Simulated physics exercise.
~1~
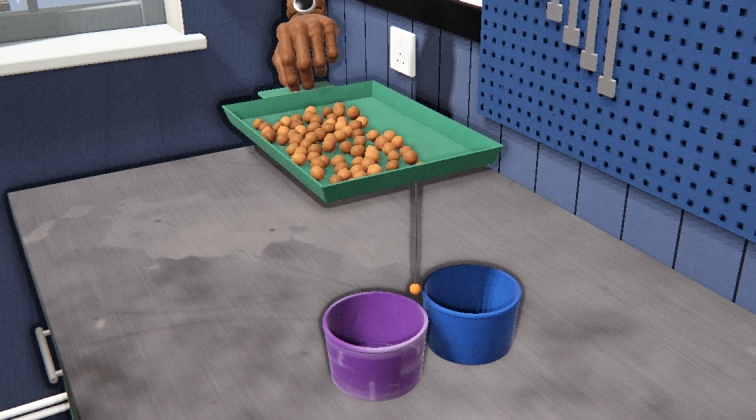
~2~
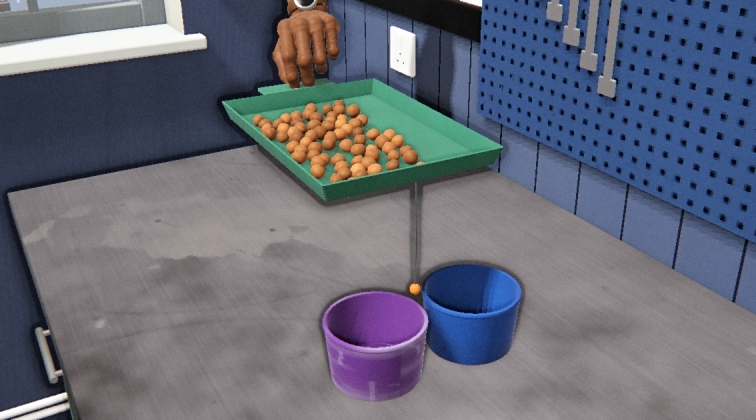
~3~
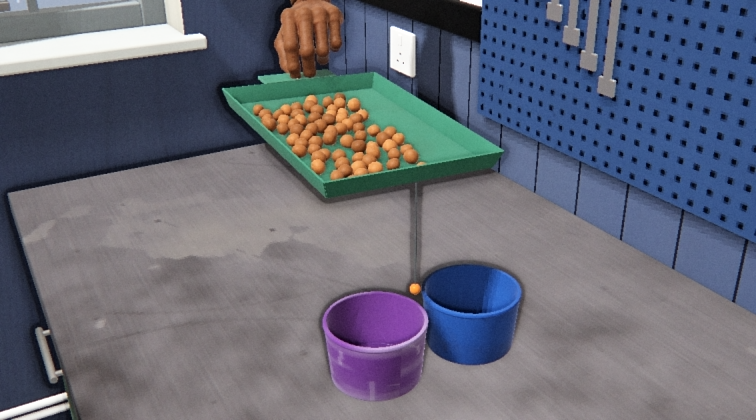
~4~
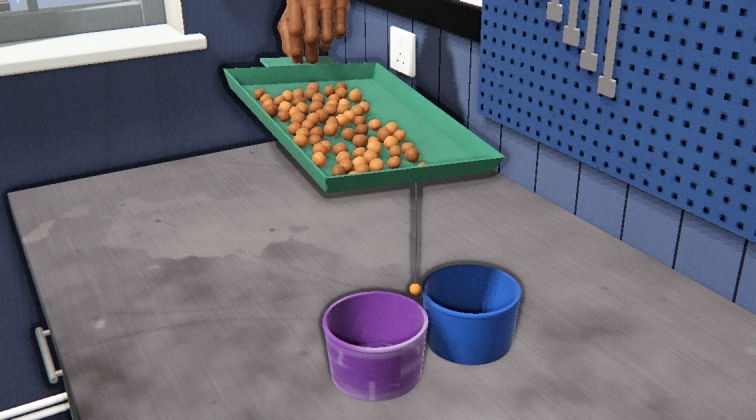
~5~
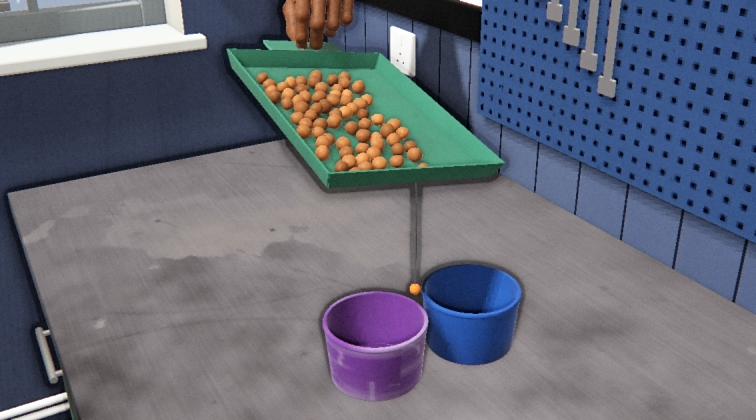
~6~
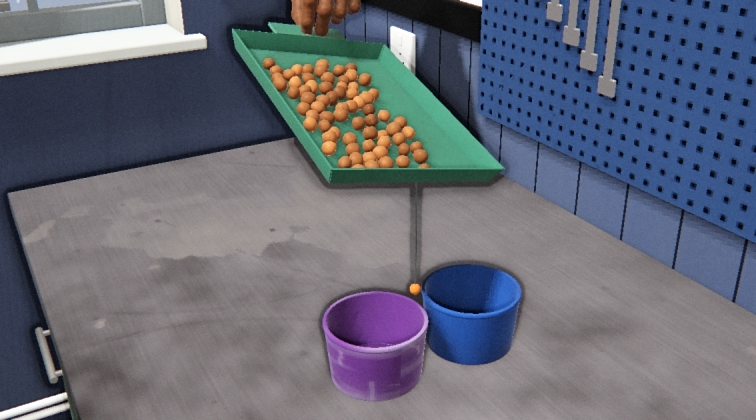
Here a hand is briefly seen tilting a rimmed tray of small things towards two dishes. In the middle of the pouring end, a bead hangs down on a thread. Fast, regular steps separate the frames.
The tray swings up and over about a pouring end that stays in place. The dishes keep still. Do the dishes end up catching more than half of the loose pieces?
I expect the catch to be a majority.
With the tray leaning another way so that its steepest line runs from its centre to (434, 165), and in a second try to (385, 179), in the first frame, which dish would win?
The first try goes to the one on the right and the second to the one on the left.
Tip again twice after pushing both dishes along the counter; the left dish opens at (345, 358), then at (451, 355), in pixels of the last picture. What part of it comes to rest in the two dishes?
Trial 1: 0 percent; trial 2: 0 percent.
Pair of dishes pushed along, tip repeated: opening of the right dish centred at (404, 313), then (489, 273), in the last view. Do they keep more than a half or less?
Try 1: A minority of it. Try 2: A majority of it.
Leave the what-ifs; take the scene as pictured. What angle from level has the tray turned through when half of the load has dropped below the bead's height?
My estimate is some 95 degrees.
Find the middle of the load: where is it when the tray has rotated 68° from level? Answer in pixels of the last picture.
(462, 166).
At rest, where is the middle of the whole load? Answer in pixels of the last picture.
Resting centre, last frame: Roughly (478, 329).
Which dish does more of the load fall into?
Of the two, the right-side one is the fuller.
Just after the last frame, tray tipped steeply; the larger part on the tray; about a tenth in the right dish; about a tenth outside both; about a tenth in the air.
A moment on, tray tipped past a quarter turn; just a few on the tray; the larger part in the right dish; roughly a quarter outside both; about a tenth in the air.
Further on, tray tipped past a quarter turn; the larger part in the right dish; roughly a quarter outside both.
When it is over, tray tipped past a quarter turn; not one in the left dish; the larger part in the right dish; roughly a quarter outside both.
